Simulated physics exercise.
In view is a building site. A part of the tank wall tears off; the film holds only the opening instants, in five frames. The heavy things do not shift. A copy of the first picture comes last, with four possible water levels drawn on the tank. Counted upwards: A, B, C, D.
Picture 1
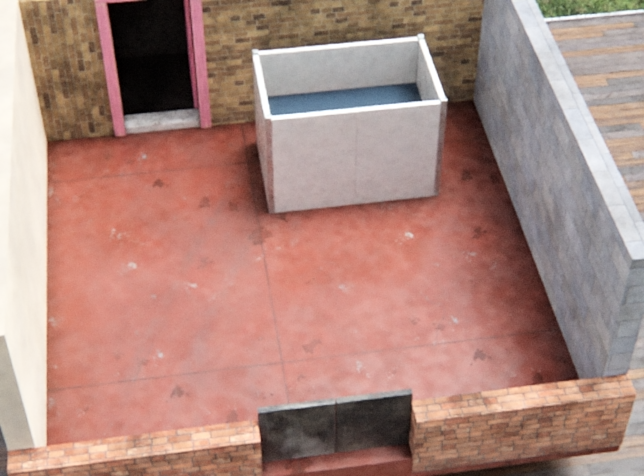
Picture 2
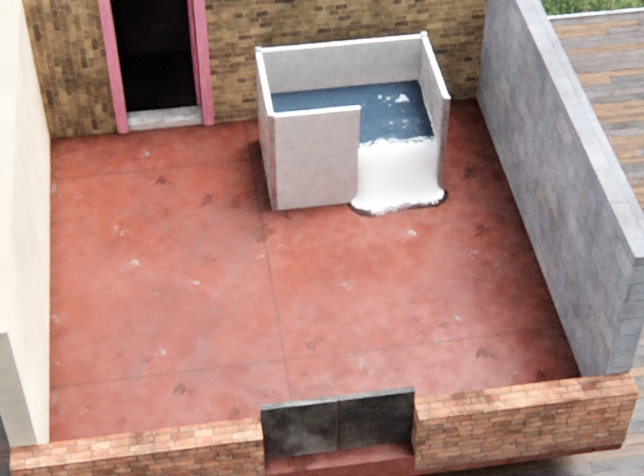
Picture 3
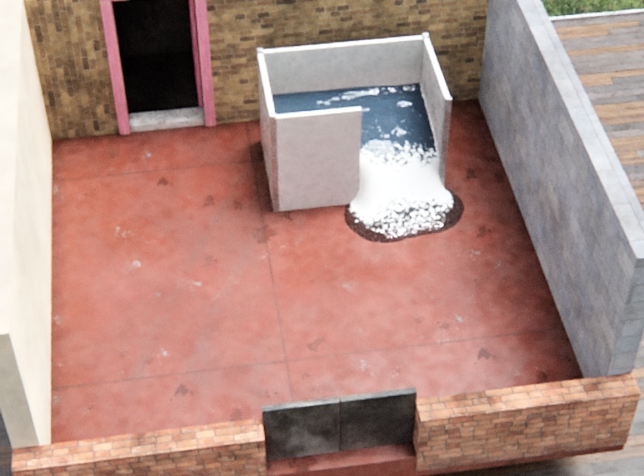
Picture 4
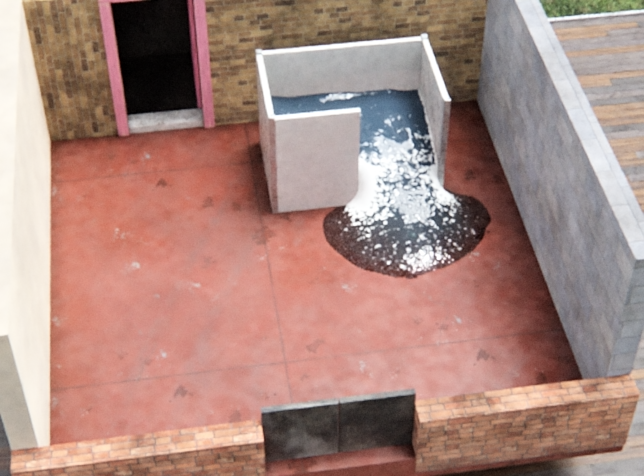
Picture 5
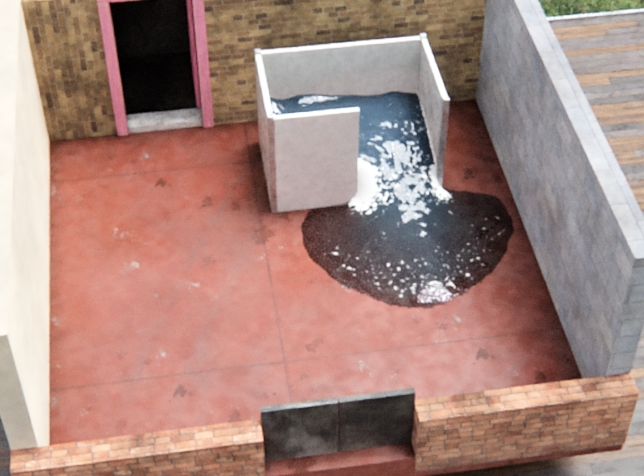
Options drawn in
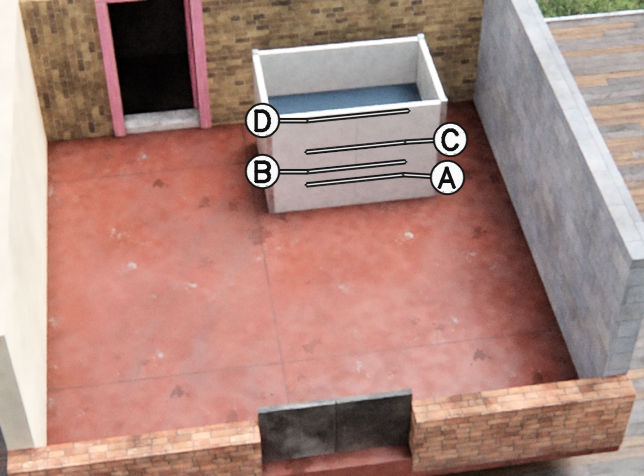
On a building site with a reddish floor, water sat still in a pale tank until part of its front wall was gone, then poured out, foaming white, and spread in a widening dark puddle.
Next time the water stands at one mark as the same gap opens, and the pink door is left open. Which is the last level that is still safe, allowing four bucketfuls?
The limit is C.
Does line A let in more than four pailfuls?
No.
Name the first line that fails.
That would be D.
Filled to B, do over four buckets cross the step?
No, that is safe.
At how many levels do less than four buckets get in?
Three of the four.
On the marked copy, A at (355, 179); B at (356, 166); C at (356, 147); D at (357, 115); from the bottom up A, B, C, D.
If A is chosen, nothing gets over.
If B is chosen, nothing gets over.
If C is chosen, a bucket or two gets in.
If D is chosen, about 12 bucketfuls get in.
